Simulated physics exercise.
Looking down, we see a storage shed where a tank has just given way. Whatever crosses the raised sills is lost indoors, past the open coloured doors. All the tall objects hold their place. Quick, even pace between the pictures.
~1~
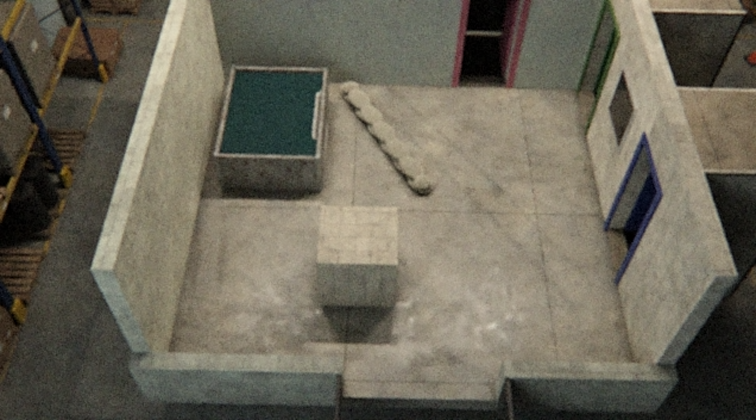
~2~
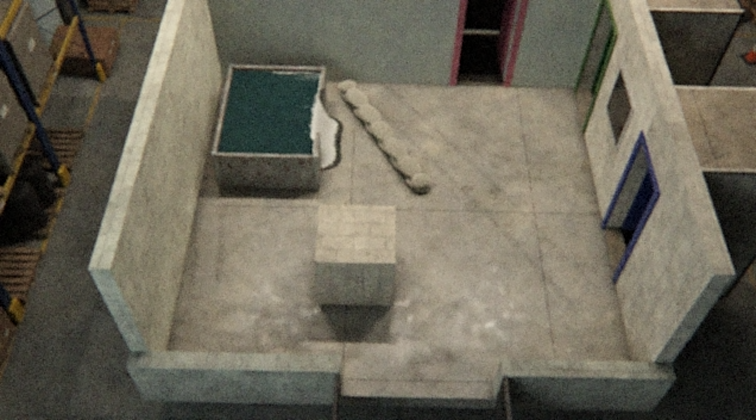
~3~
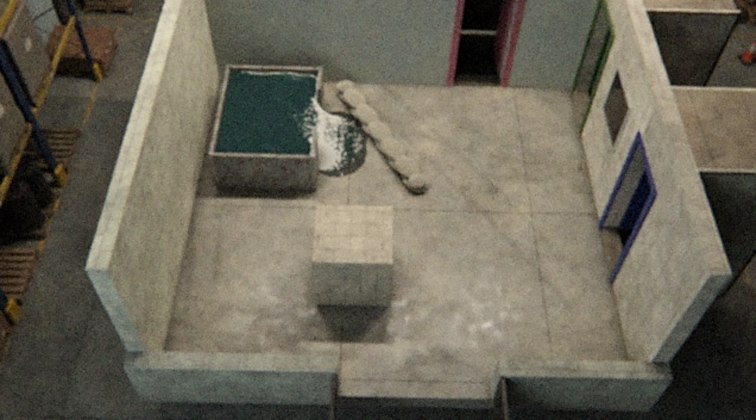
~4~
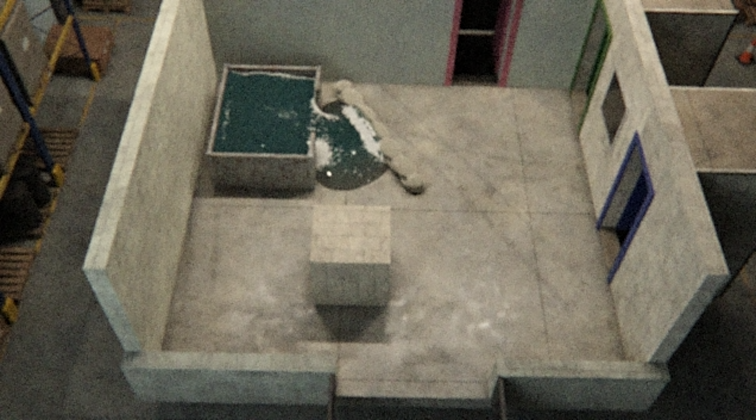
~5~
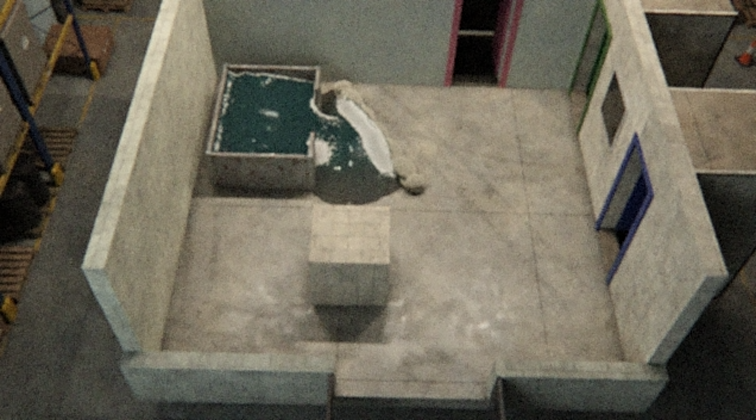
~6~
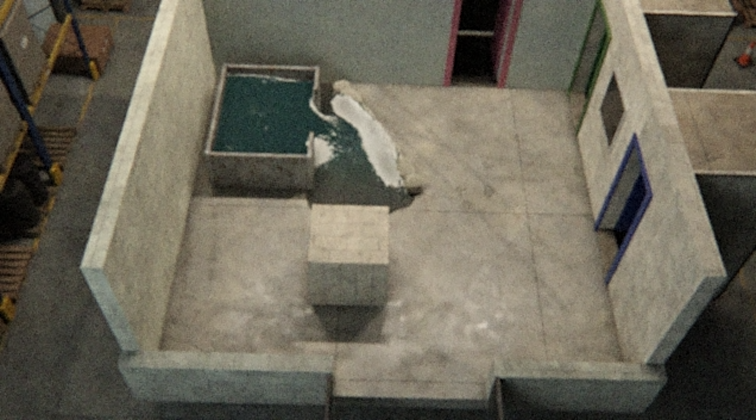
The footage shows an open tank of dark green water in a walled storage shed as water pours from its right side, spreads across the floor to a low lumpy barrier, and runs forward behind a pale block.
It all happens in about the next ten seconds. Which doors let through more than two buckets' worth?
Green door: No, two buckets or less; blue door: No, two buckets or less; pink door: No, two buckets or less.
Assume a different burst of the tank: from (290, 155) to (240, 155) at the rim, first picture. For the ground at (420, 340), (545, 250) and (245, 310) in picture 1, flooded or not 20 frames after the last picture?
Sequence of results: Reached by the flood, reached by the flood, reached by the flood.
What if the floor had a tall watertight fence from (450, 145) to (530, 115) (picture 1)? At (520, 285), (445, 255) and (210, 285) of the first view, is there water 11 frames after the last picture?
First soaked, then soaked, then spared.
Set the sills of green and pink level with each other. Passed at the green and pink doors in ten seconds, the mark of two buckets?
The green one exceeds the limit and the pink one remains below the limit.
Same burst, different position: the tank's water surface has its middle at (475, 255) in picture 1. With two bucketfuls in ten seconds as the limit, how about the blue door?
In short: The blue door lets more in.
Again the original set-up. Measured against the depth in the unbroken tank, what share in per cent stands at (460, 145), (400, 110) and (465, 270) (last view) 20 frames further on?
In order: Roughly 2, 6 and 6 in a hundred.
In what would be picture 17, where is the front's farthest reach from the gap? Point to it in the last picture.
I'd go with roughly (518, 384).
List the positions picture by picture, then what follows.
The first picture shows still water in the open tank at (274, 114).
In the second picture, water pours out at (319, 134) and has run to (333, 120).
In the third picture, the front is at (357, 121), out from the gap at (317, 134).
In the fourth picture, the front is at (384, 165), out from the gap at (315, 135).
In the fifth picture, the front is at (398, 182), out from the gap at (314, 134).
In the sixth picture, the front is at (408, 199), out from the gap at (313, 133).
A moment on, water covers 25 % of the floor; the green door not reached, the blue door not reached, the pink door not reached.
Next, water covers 60 % of the floor; the green door not reached, the blue door not reached, the pink door wet at the sill, nothing in.
Then, water covers 65 % of the floor; the green door wet at the sill, nothing in, the blue door wet at the sill, nothing in, the pink door wet at the sill, nothing in.
Later, water covers 75 % of the floor; the green door wet at the sill, nothing in, the blue door wet at the sill, nothing in, the pink door under two buckets in.
In the end, water covers 95 % of the floor; the green door wet at the sill, nothing in, the blue door wet at the sill, nothing in, the pink door under two buckets in.
